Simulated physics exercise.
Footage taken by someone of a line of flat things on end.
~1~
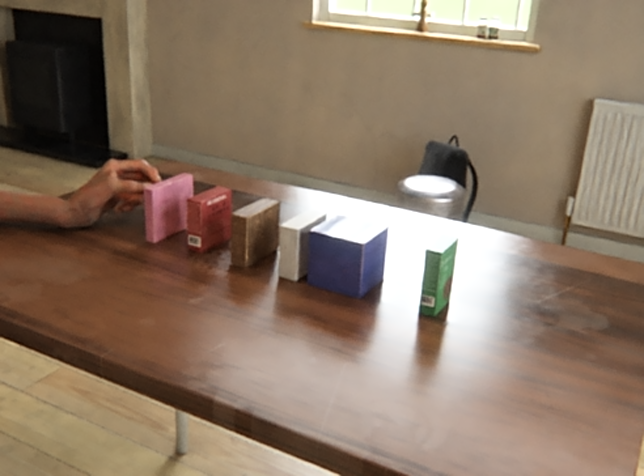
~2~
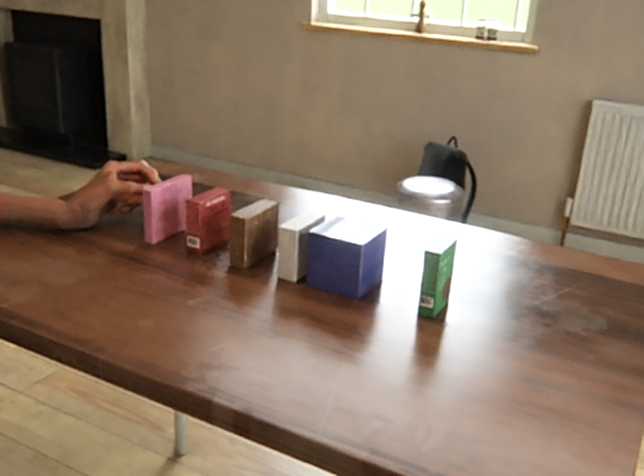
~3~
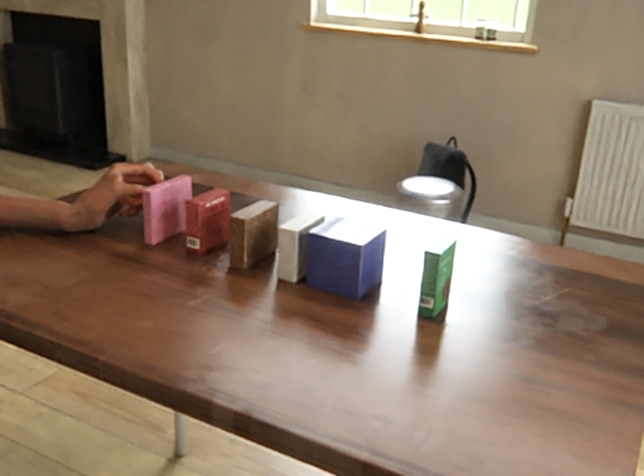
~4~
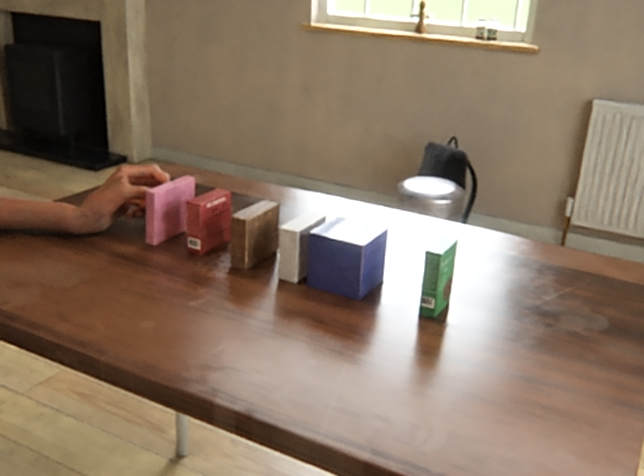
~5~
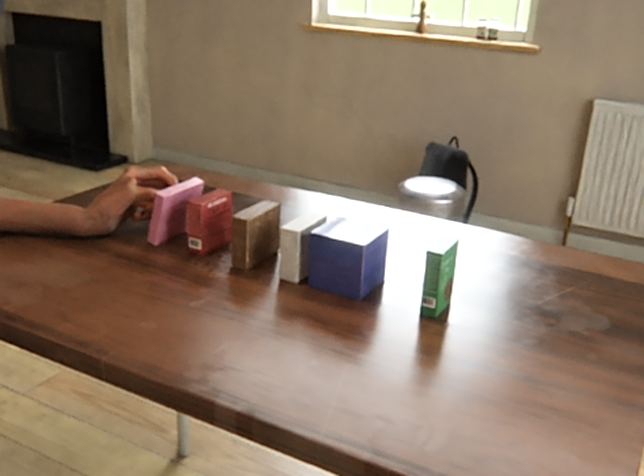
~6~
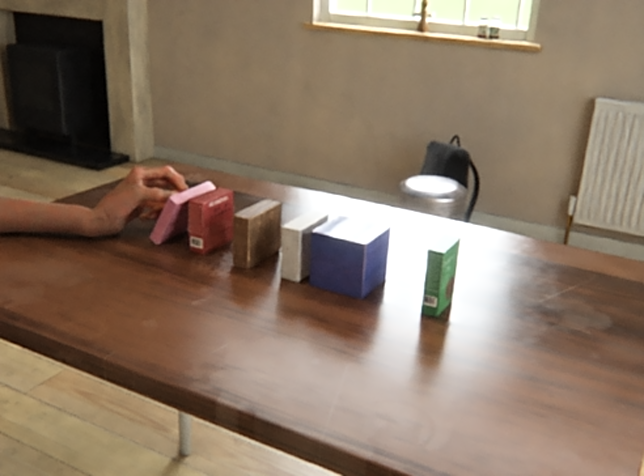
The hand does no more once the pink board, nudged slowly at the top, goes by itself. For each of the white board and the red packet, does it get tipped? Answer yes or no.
White board - no; red packet - yes.
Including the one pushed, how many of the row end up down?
3.
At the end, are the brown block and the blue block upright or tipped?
The brown block goes down; the blue block remains standing.
Then, 0.10 s on from there, pink board 55° over; red packet turned 20° from how it was put near (220, 221).
Then, 0.30 s on from there, pink board 71° over; red packet turned 61° from how it was put near (236, 232); brown block turned 29° from how it was put.
Then, 0.80 s on from there, pink board 72° over; red packet turned 67° from how it was put near (238, 235); white board turned 9° from how it was put near (312, 246); brown block turned 56° from how it was put.
Then, 1.40 s on from there, pink board 90° over; red packet turned 67° from how it was put near (238, 234); brown block on its side.
In the end, toppled on the table, brown block and red packet; the other 2 unmoved. At the end, from the last picture's camera, white board near (313, 247), red packet near (238, 234).
